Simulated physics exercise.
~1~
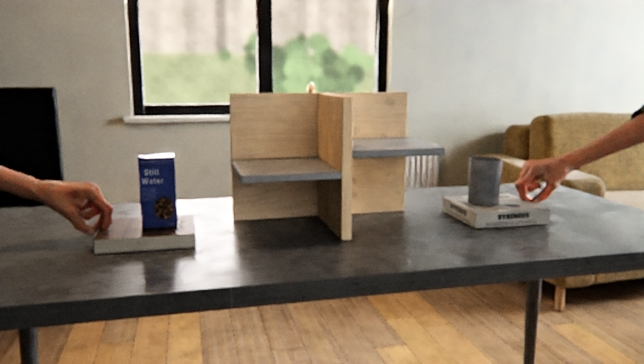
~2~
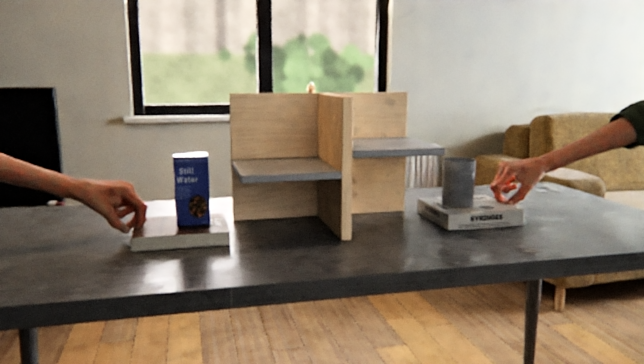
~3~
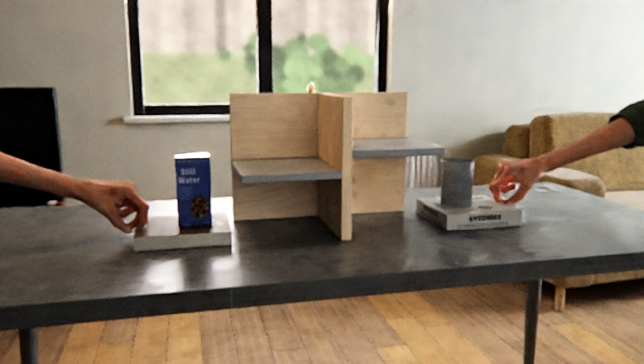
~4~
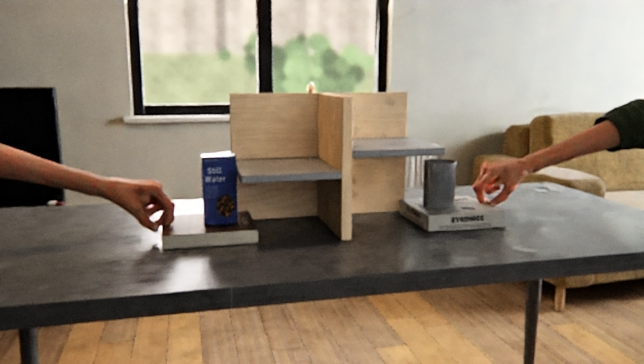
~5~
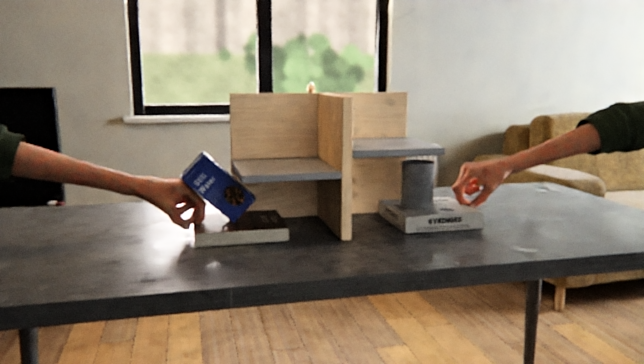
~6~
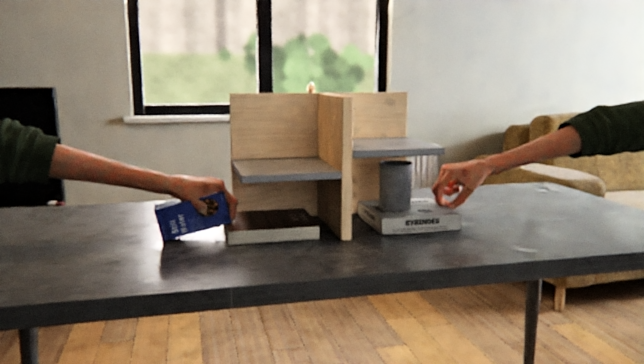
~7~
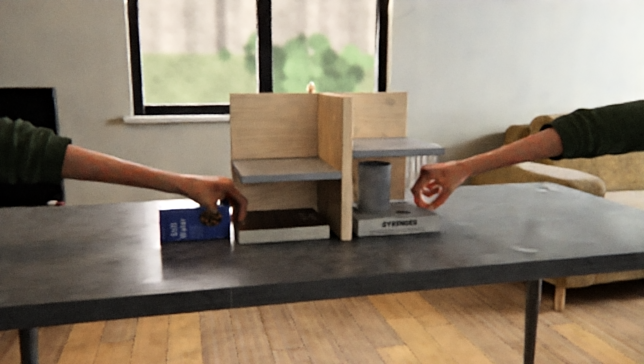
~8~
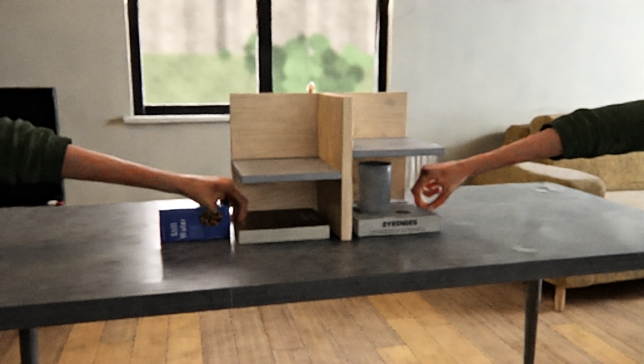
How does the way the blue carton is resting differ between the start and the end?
At the start the blue carton stands upright on top of the book on the left. By the end it is lying on its side on the table.
